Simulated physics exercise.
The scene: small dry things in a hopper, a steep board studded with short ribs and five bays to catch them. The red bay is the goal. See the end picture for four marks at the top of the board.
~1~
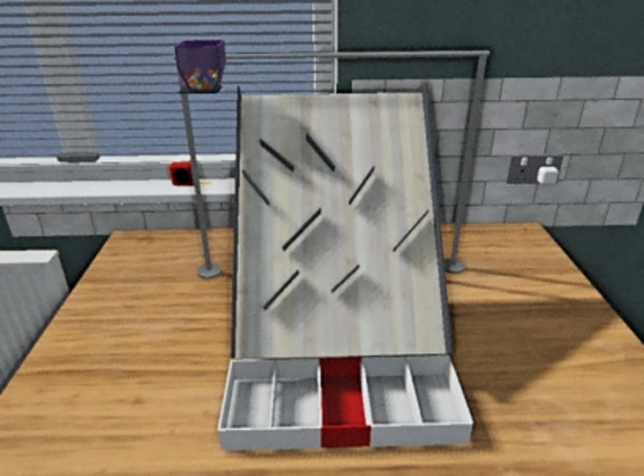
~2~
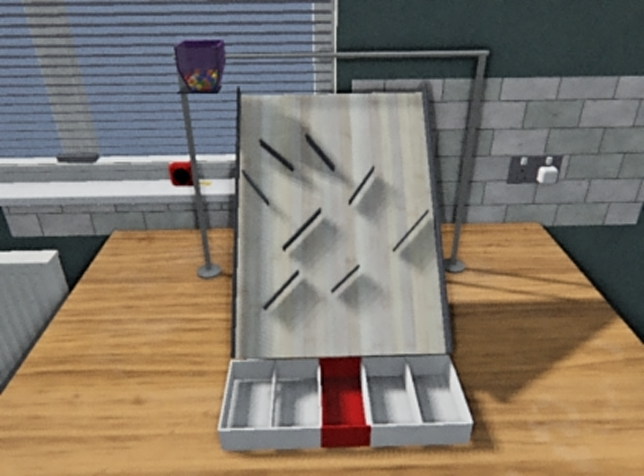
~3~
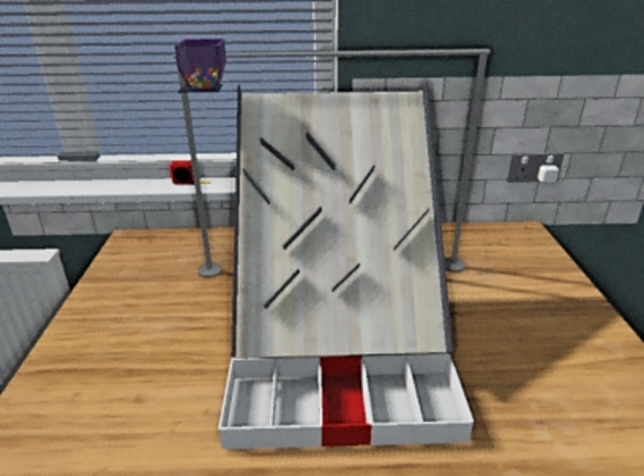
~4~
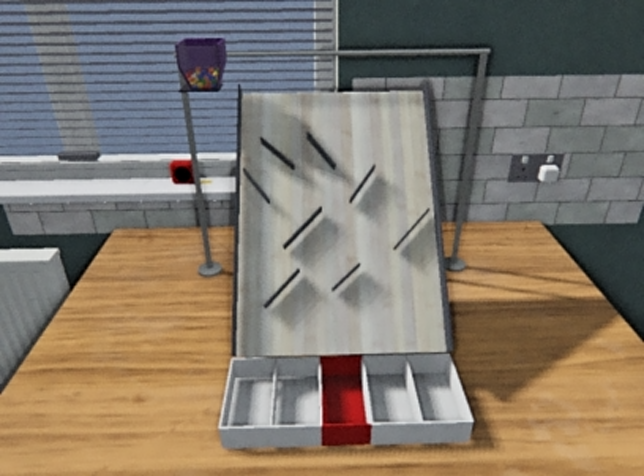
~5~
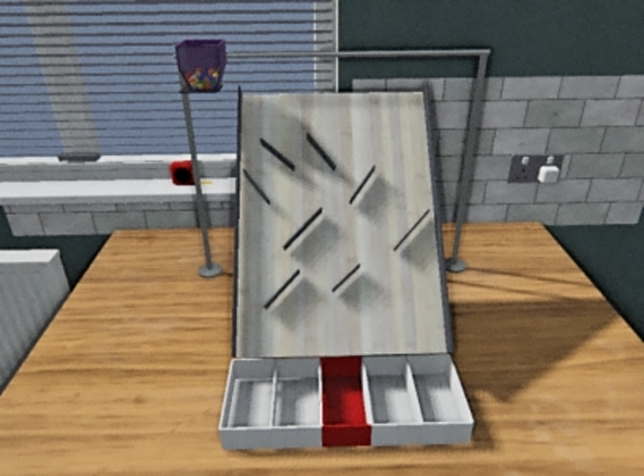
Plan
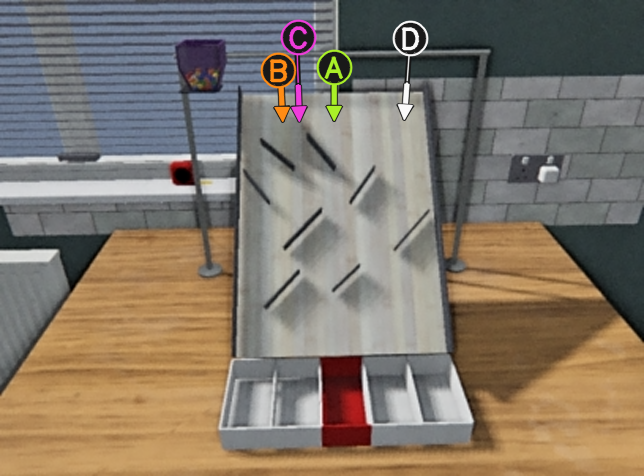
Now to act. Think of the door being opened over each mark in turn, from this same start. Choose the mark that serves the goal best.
Mark D does it best.
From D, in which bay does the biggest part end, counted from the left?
The third.
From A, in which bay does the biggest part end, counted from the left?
The second.
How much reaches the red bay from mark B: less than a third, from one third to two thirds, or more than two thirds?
It is less than a third.
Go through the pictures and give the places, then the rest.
The first picture shows hopper near (206, 80), jelly beans, door shut.
The second picture shows ribs (260, 139) to (293, 166), (306, 134) to (334, 166), (242, 170) to (267, 201).
The third picture shows ribs (351, 199) to (375, 165), (283, 246) to (321, 207), (396, 247) to (429, 209).
The fourth picture shows ribs (264, 306) to (299, 268), (333, 289) to (360, 263).
The fifth picture shows red bay near (347, 434), number 3 of 5 from the left.
On the marked copy, mark A meets the board at (334, 115); mark B meets the board at (282, 116); mark C meets the board at (299, 116); mark D meets the board at (404, 114).
For mark A, only a few in the red bay, all but a few in other bays.
For mark B, only a few in the red bay, all but a few in other bays.
For mark C, a small share in the red bay, the bulk in other bays, a small share held on the board.
For mark D, close to two thirds in the red bay, close to a third in other bays, only a few held on the board.
